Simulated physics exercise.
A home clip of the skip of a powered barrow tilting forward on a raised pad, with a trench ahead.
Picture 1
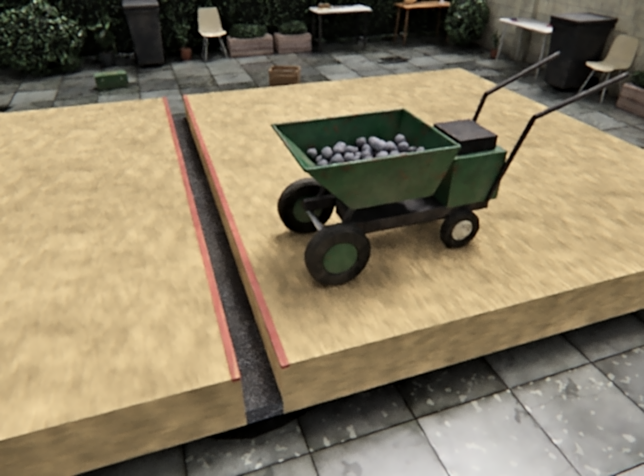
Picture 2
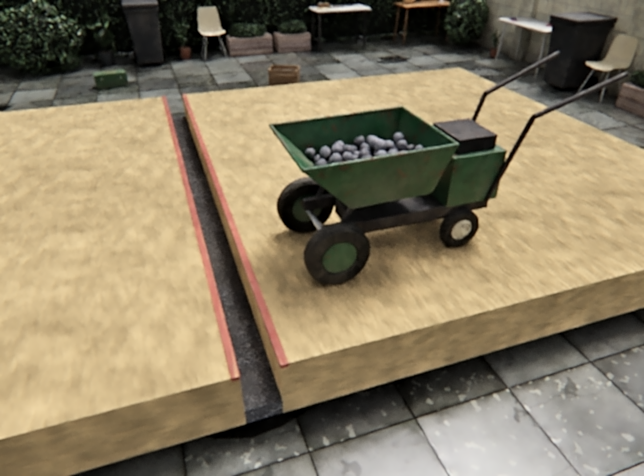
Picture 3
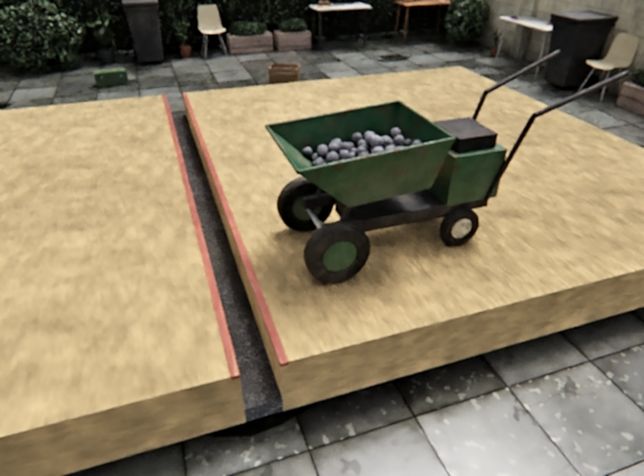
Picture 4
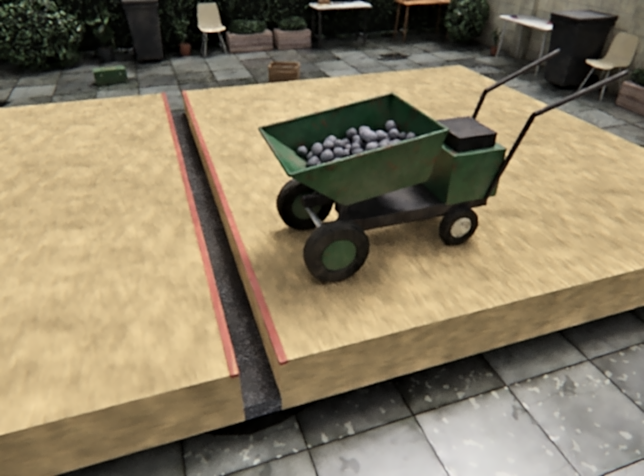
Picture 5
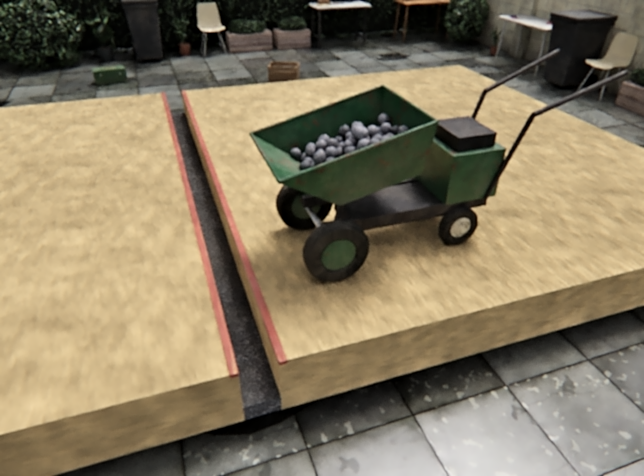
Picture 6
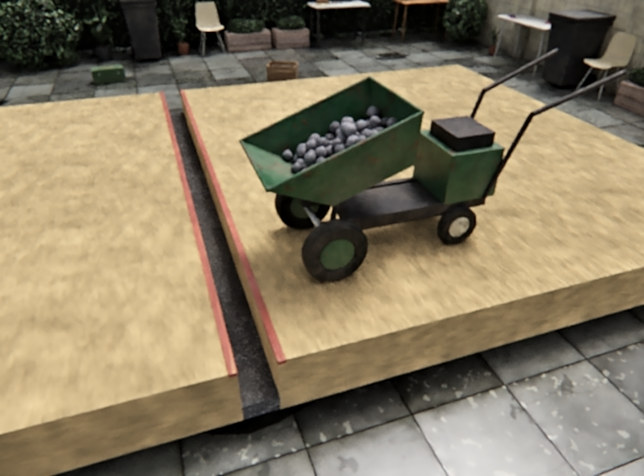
To begin with, a green barrow heaped with round grey cobbles stands on a raised tan pad, its skip level, facing a narrow, red-edged trench to the left. The skip then tilts forward slowly, its front lip dipping leftward and its rear rising until it is clearly tipped, the cobbles still inside.
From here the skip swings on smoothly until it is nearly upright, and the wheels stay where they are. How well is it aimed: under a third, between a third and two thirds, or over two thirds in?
It catches under a third.
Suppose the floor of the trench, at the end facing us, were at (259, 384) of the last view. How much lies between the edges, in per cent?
Roughly 20 in a hundred.
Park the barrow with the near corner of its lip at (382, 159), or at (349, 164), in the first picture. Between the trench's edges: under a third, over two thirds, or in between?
The first try: The middle third. The second: Over two thirds.
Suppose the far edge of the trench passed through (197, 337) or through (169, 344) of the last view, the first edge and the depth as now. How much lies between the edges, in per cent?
In turn 70 and 100 in a hundred.
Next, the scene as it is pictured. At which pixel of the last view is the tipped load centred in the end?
Close to (180, 272).
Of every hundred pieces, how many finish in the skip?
Roughly 0 in a hundred.
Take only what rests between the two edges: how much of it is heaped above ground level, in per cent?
Near 10 %.
Just after the last frame, skip tipped steeply; every one in the skip.
A moment on, skip tipped right over; roughly half in the skip; about a tenth in or heaped over the trench; roughly half beyond it; just a few falling.
Further on, skip tipped right over; roughly a quarter in or heaped over the trench; the larger part beyond it.
When it is over, skip tipped right over; roughly a quarter in or heaped over the trench; the larger part beyond it.
